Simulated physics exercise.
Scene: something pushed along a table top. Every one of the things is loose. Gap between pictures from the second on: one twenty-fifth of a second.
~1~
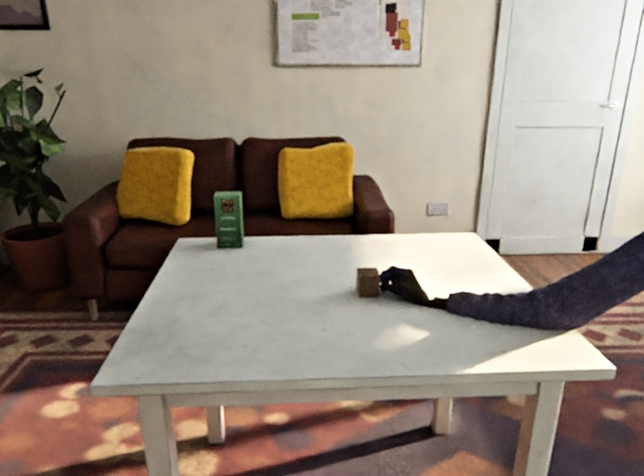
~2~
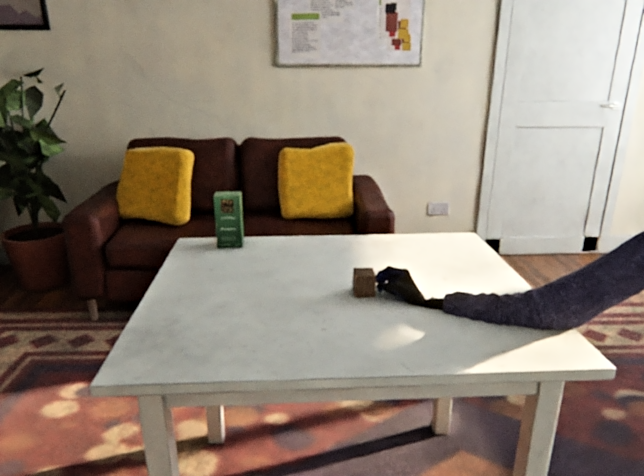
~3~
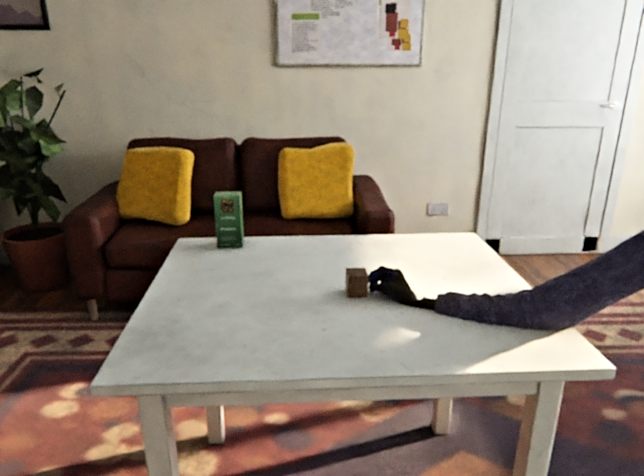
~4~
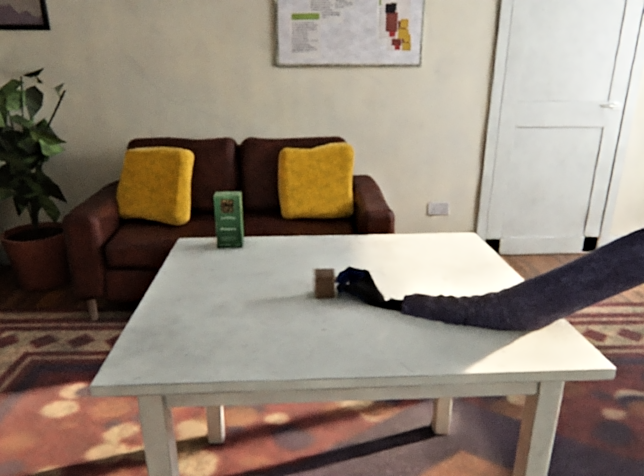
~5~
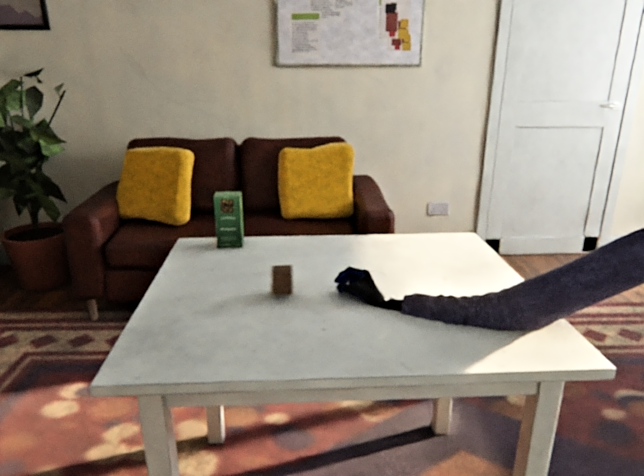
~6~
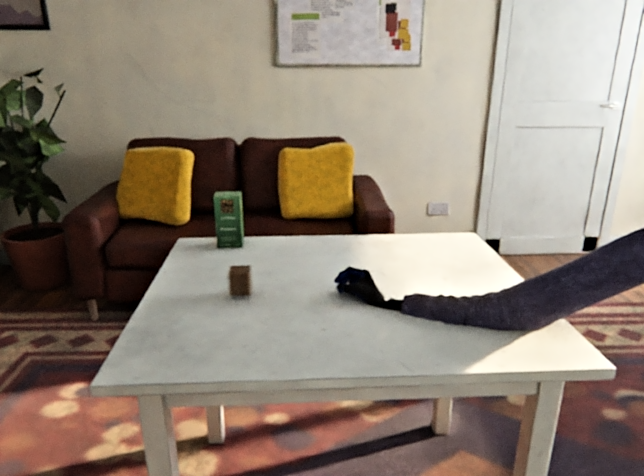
In this clip, a dark-gloved hand pushes a small brown block leftward across a white table, near a green box, then stays still while the block slides farther left on its own, in front of a sofa with yellow cushions.
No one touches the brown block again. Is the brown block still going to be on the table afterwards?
It makes it off the table.
Then, 0.30 s past the last view, brown block now off the table.
Then, 0.50 s past the last view, things are still on the move.
Finally, off the table, brown block.
